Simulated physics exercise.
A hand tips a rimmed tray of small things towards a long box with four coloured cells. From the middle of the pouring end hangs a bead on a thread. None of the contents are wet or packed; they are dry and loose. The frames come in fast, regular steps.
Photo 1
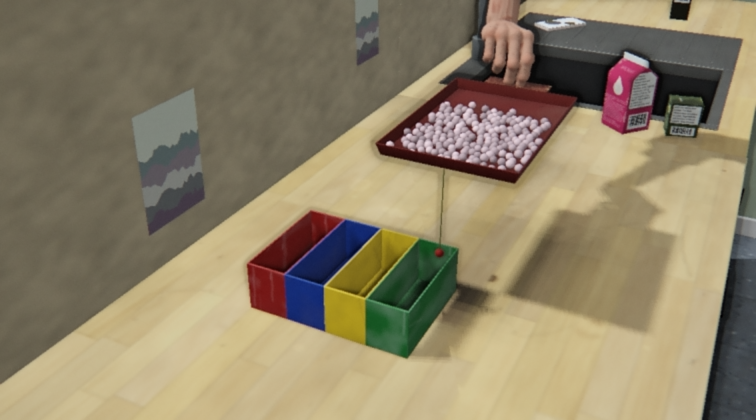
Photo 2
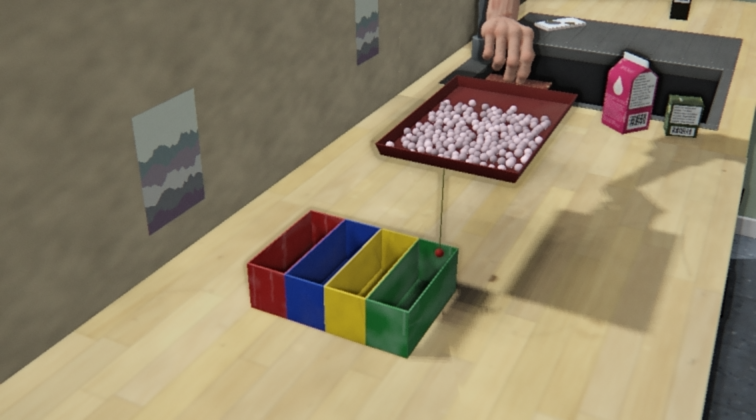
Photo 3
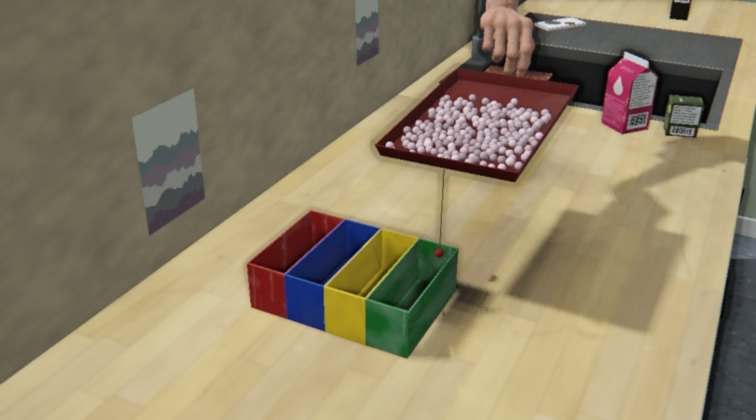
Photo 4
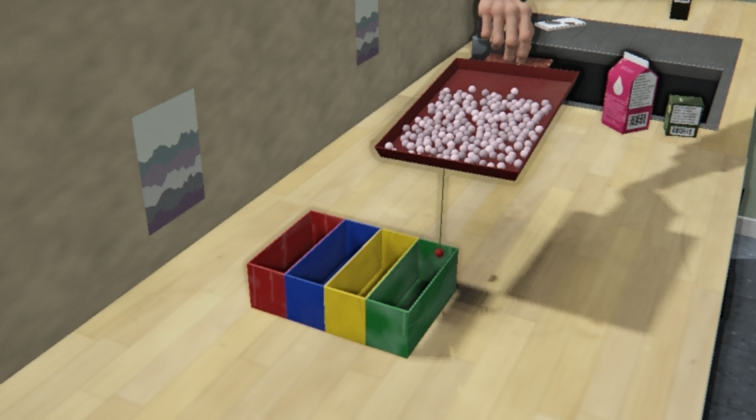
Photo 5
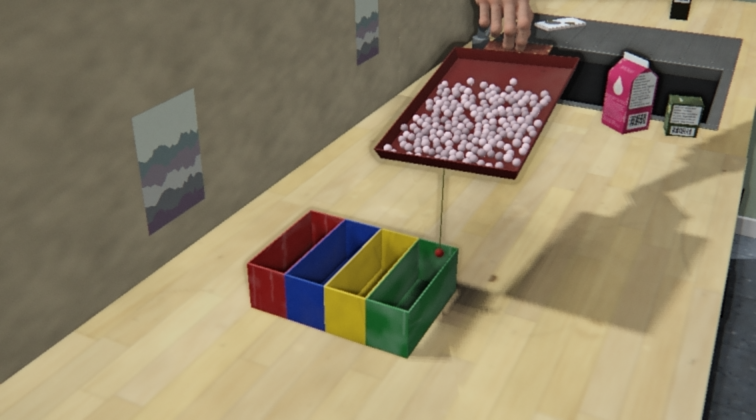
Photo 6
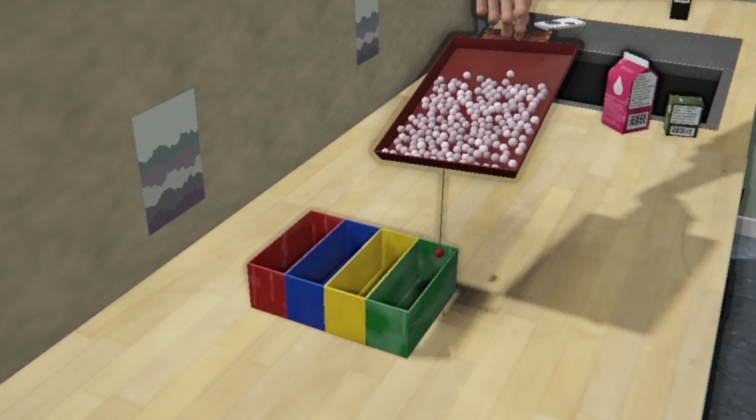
A dark red rimmed tray of small pinkish-white beads is held by a hand above a pale wooden counter, seen from above at an angle. Below it sit a long box with red, blue, yellow and green cells and a hanging thread with a red bead, with pink and green cartons at right. The hand steadily tilts the tray forward and the beads shift, while the camera stays still.
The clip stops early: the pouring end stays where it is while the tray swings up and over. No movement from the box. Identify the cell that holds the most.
The yellow cell holds the most.
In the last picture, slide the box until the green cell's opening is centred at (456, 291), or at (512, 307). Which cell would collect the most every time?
The cell in blue, then that red cell.
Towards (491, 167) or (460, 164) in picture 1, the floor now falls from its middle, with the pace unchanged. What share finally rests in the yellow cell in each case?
Roughly 0 percent first and 10 percent second.
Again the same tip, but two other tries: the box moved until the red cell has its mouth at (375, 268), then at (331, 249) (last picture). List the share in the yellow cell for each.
Trial 1 around 10 percent, trial 2 around 20 percent.
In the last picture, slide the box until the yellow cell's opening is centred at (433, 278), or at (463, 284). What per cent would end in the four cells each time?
You'd see around 90 per cent and then around 80 per cent.
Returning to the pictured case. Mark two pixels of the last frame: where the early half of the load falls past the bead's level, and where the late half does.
Half one: (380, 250), half two: (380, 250).
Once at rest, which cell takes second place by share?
Behind the top one comes the green cell.
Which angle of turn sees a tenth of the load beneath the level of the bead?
Tilt: Around 60 degrees.
Just after the last frame, tray tipped steeply; roughly two thirds on the tray; about a tenth in the green cell; just a few in the yellow cell; just a few in the blue cell; roughly a quarter falling or outside the box.
A moment on, tray tipped right over; just a few on the tray; roughly half in the yellow cell; roughly a quarter in the green cell; about a tenth in the blue cell; just a few in the red cell; about a tenth falling or outside the box.
Further on, tray tipped past a quarter turn; roughly half in the yellow cell; roughly a quarter in the green cell; about a tenth in the blue cell; just a few in the red cell; about a tenth falling or outside the box.
When it is over, tray tipped past a quarter turn; roughly half in the yellow cell; roughly a quarter in the green cell; about a tenth in the blue cell; just a few in the red cell; about a tenth outside the box.
